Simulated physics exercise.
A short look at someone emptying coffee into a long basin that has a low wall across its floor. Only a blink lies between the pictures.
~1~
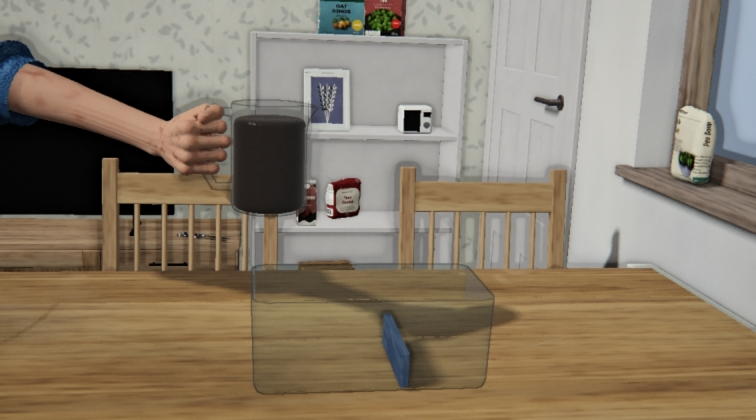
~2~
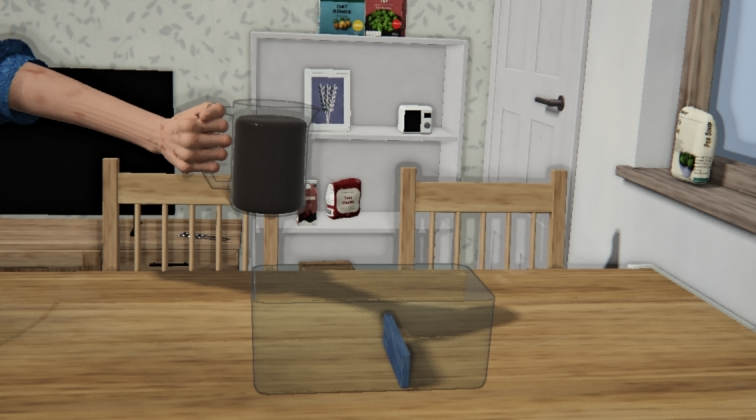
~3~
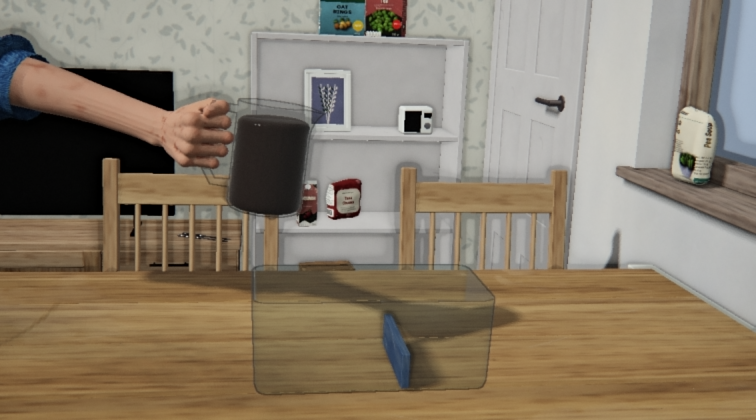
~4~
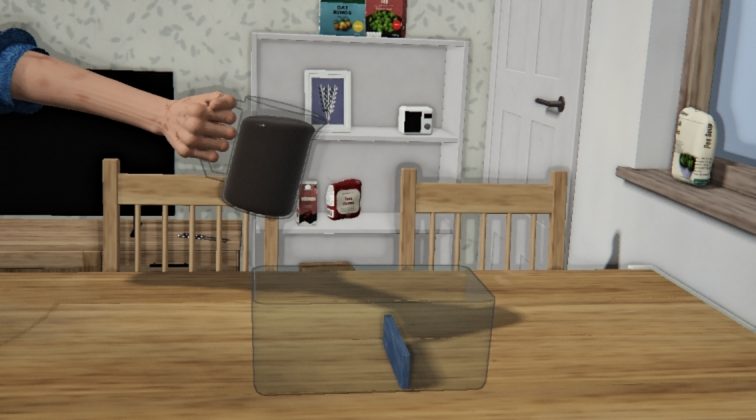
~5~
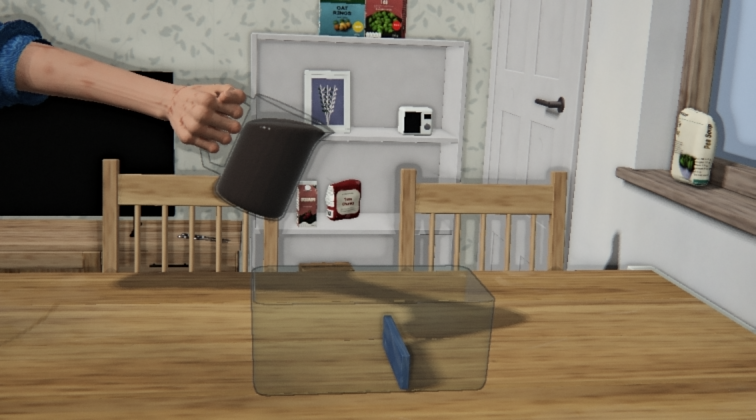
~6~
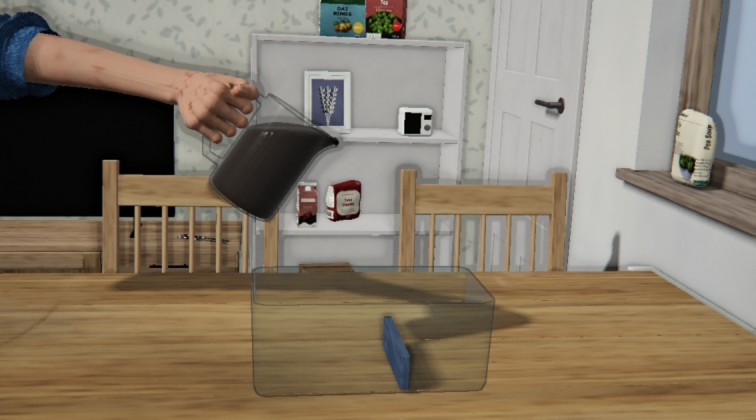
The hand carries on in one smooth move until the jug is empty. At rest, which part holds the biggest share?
It is the left-hand one.
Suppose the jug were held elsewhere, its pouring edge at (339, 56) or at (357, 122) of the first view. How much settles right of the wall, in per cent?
First some 55, then 60 per cent.
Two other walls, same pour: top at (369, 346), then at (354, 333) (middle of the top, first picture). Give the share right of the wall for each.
The first gives 60 %, the second 85 %.
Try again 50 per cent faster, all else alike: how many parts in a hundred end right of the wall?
About 5 per cent.
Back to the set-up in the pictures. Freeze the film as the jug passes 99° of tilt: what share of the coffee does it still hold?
Some 65 per cent.
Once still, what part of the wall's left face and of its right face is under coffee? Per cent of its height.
Left about 50, right about 10.
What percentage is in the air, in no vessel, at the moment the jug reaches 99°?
Some 25 per cent.
A moment on, the tilt is 99° and 64 per cent is still to pour, 10 is left of the wall and 2 right of it.
Next, the tilt is 117° and 13 per cent is still to pour, 62 is left of the wall and 4 right of it.
Then the tilt is 117° and 0 per cent is still to pour, 81 is left of the wall and 6 right of it.
Later the tilt is 117° and 0 per cent is still to pour, 86 is left of the wall and 7 right of it.
Finally, 86 per cent lies left of the wall, 7 right of it and 8 outside.
